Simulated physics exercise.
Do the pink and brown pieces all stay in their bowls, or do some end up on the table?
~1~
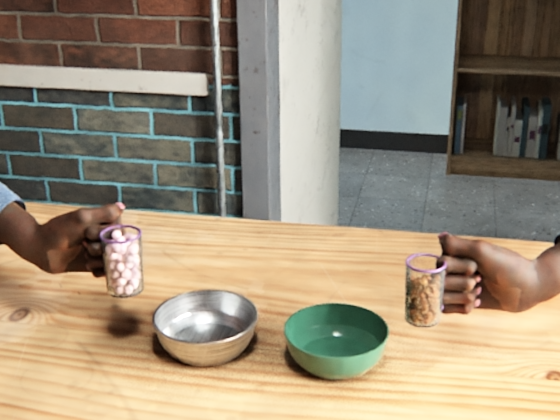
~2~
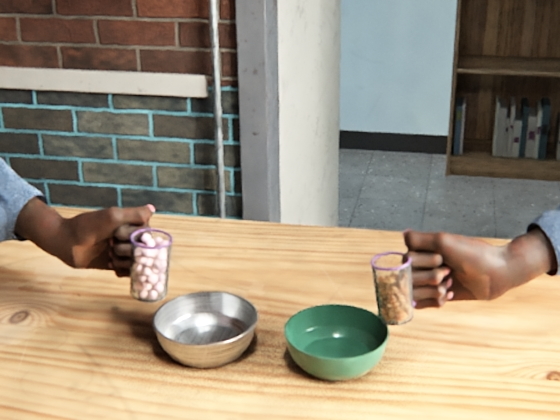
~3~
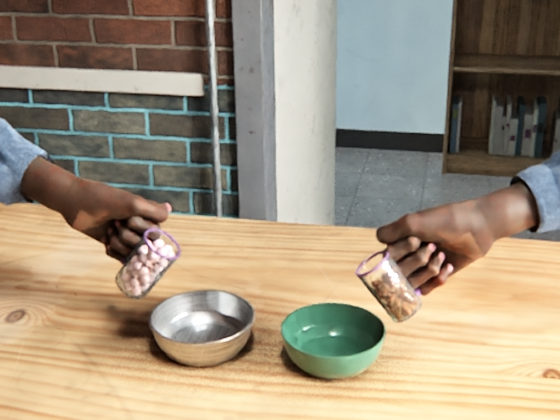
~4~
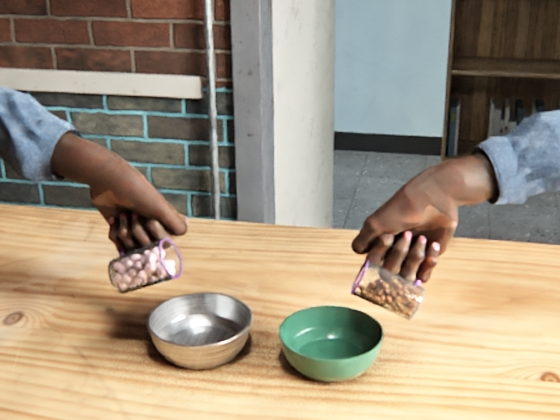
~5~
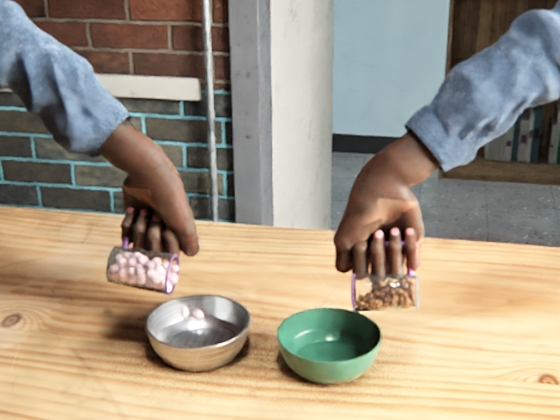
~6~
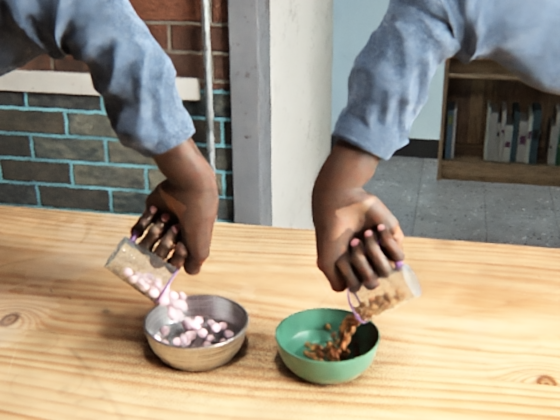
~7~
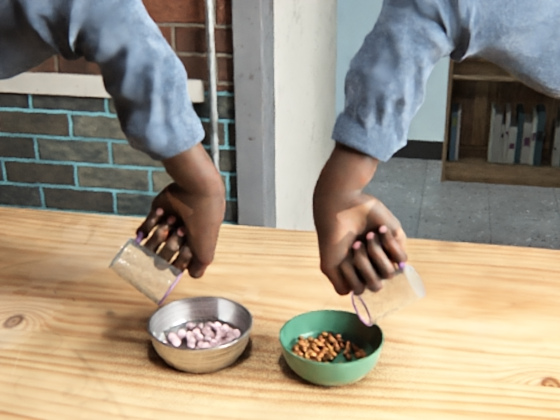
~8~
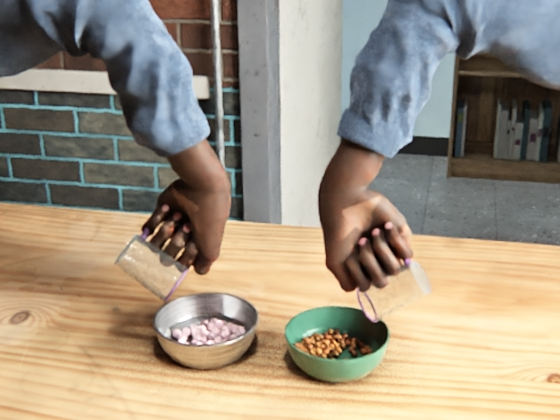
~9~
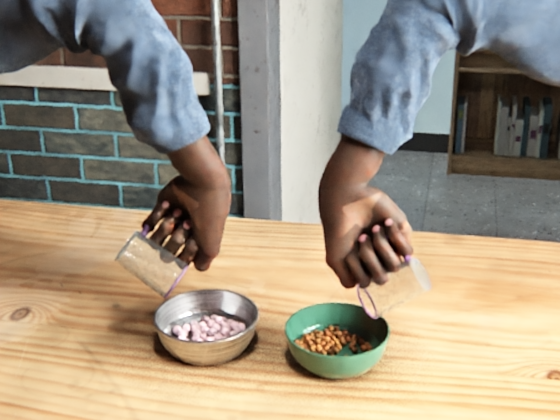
They all stay in their bowls. The pink pieces settle in the silver bowl and the brown ones in the green bowl, with none on the table.
